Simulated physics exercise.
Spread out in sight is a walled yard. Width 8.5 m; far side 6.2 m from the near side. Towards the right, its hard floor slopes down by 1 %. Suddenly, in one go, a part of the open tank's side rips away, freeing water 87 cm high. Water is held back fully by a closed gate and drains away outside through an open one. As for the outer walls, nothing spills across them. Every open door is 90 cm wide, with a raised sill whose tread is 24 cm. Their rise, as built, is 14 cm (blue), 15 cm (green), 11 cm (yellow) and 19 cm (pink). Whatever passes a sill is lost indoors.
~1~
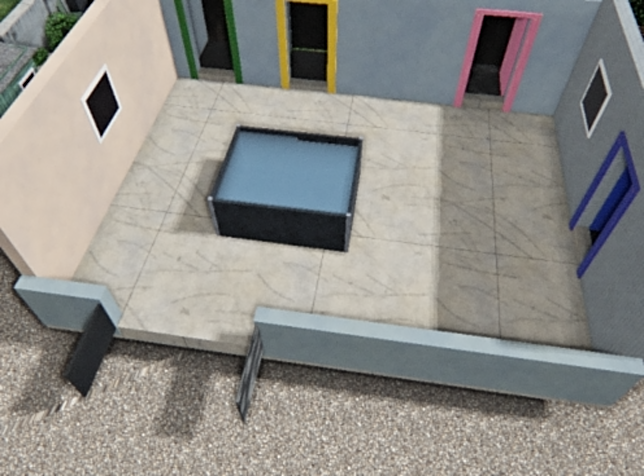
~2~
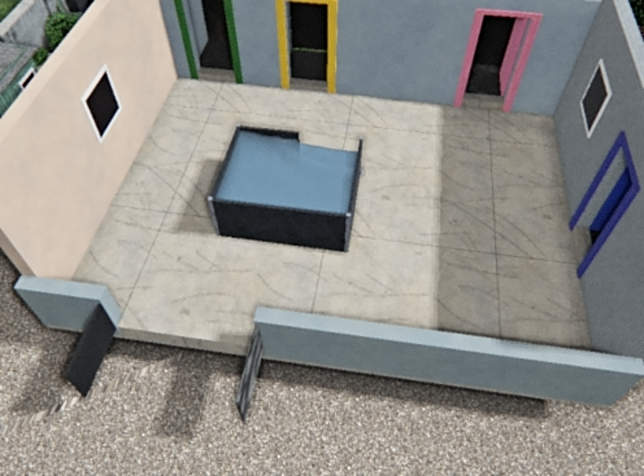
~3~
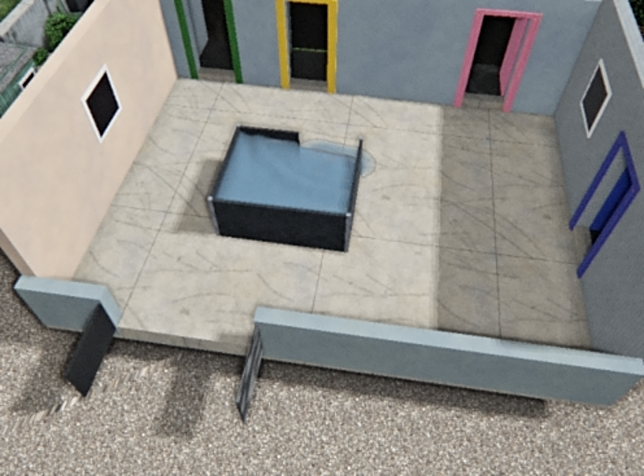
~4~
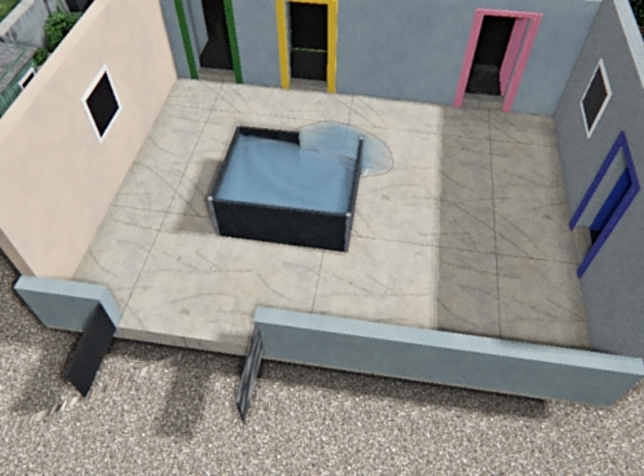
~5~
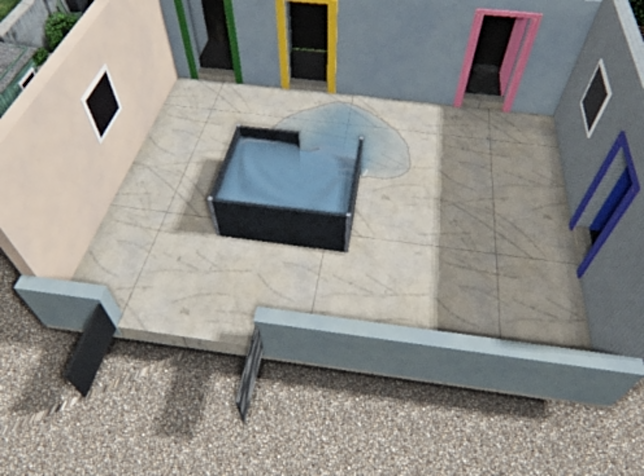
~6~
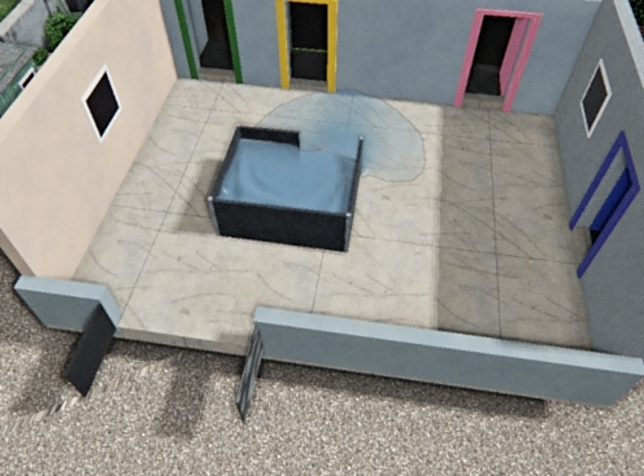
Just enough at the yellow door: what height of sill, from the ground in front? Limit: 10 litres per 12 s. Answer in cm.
Some 32 cm.
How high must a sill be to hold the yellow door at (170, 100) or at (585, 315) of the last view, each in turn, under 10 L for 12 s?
Roughly 20 cm for the first and 11.5 cm for the second.
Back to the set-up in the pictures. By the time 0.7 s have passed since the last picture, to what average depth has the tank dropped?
On average, around 56 cm.
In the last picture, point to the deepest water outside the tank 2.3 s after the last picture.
Around (544, 117).
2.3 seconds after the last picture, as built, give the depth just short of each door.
In cm: Blue 0, green 7, yellow 24, pink 14.
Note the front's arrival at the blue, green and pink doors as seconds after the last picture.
The blue door at 2.4 seconds, the green door at 0.8 seconds, the pink door at 0.7 seconds.
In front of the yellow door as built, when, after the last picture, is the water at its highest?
I'd say near 1.0 seconds.
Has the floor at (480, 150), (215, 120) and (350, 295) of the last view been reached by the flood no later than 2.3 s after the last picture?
So the three spots come out swamped, swamped, spared, in that order.
Then, 0.7 s after the last picture water covers 20 % of the floor, deepest (46 cm) near (355, 97); 23 cm at the yellow door, 49 litres in over its 11 cm sill.
Then, 2.3 s after the last picture water covers 35 % of the floor, deepest (38 cm) near (544, 117); 24 cm at the yellow door, 221 litres in over its 11 cm sill.
Then, 11.3 s after the last picture water covers 100 % of the floor, deepest (12 cm) near (59, 304); 4 cm at the yellow door, 303 litres in over its 11 cm sill.
At the yellow door as built, the water peaked near 30 cm, 1.1 s after the last picture.
With a sill of 28 cm, 28 litres would have come in within the 12 s; with 37.5 cm, 1 litre. So under 10 litres takes about 32 cm.
